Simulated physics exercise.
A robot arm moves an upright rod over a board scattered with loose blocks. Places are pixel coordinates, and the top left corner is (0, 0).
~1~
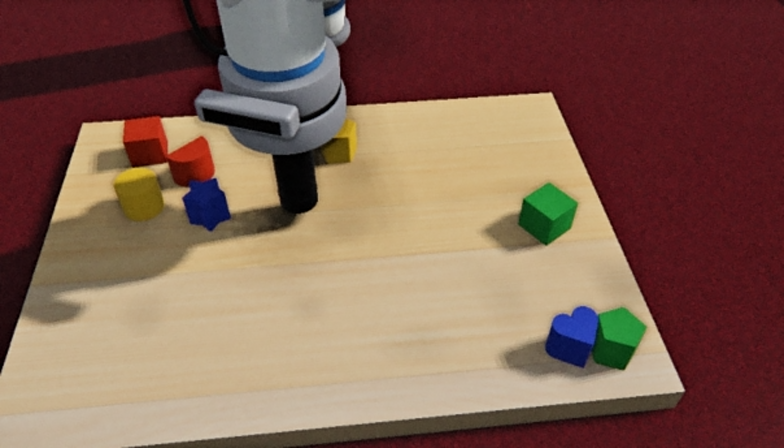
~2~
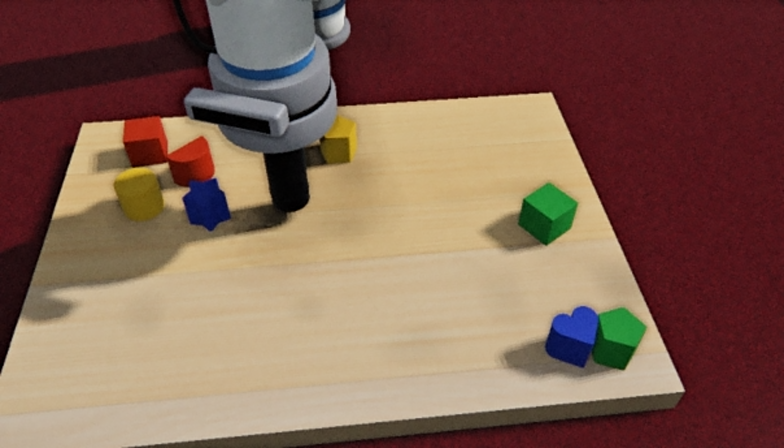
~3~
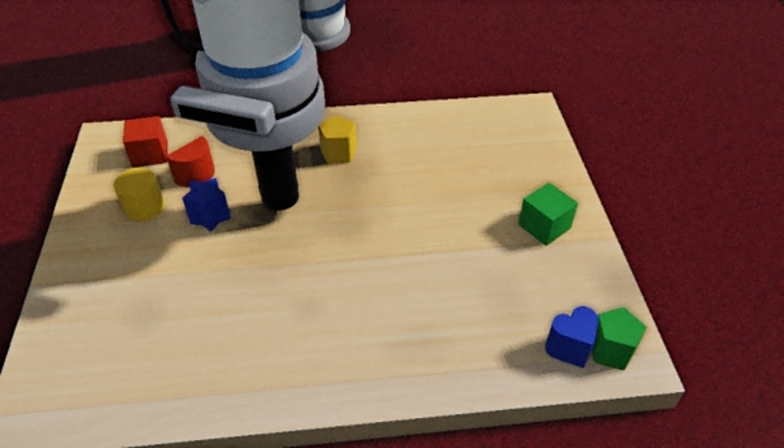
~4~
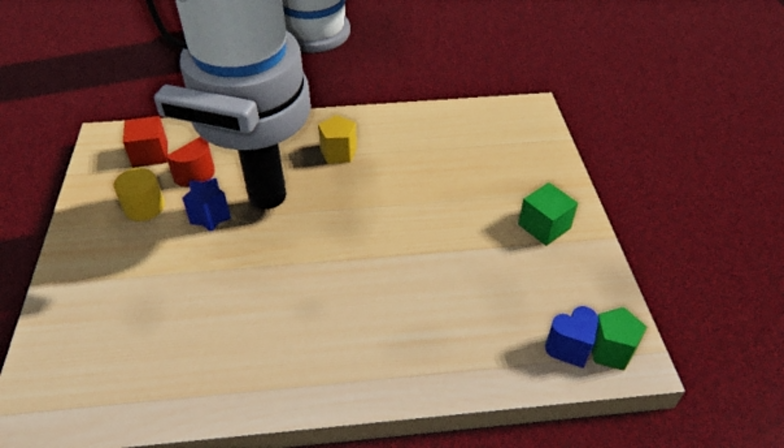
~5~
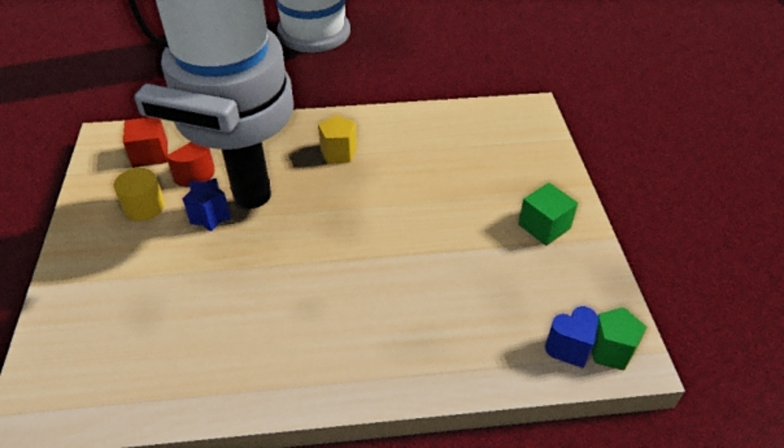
On a pale wooden board over dark red cloth, a grey robot arm holds a black rod upright among scattered red, yellow, blue and green blocks. The arm slides the rod a short way left, away from the yellow block behind it and close to the blue star, while every block stays still.
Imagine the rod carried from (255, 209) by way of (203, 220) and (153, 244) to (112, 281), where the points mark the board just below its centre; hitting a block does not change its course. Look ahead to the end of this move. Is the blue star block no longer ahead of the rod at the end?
Answer: Yes.
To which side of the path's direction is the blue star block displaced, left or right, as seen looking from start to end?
Answer: Rightward.
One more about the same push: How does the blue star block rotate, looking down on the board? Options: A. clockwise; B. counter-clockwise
The one that fits is A, clockwise.
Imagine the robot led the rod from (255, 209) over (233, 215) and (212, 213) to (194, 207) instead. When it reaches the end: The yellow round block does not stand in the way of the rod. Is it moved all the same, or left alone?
The yellow round block changes place.
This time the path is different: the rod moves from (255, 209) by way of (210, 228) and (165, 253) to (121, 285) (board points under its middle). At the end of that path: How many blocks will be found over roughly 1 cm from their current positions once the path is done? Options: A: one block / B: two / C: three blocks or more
My pick is A.
The first path, step by step. One third of the way, rod (198, 208); blue star block (158, 202).
Two thirds of the way, rod (148, 233); yellow round block (130, 181); blue star block (106, 219), turned 30° clockwise.
At the end, rod (106, 270); yellow round block (130, 181); red half-round block still; blue star block (91, 224), turned 65° clockwise.
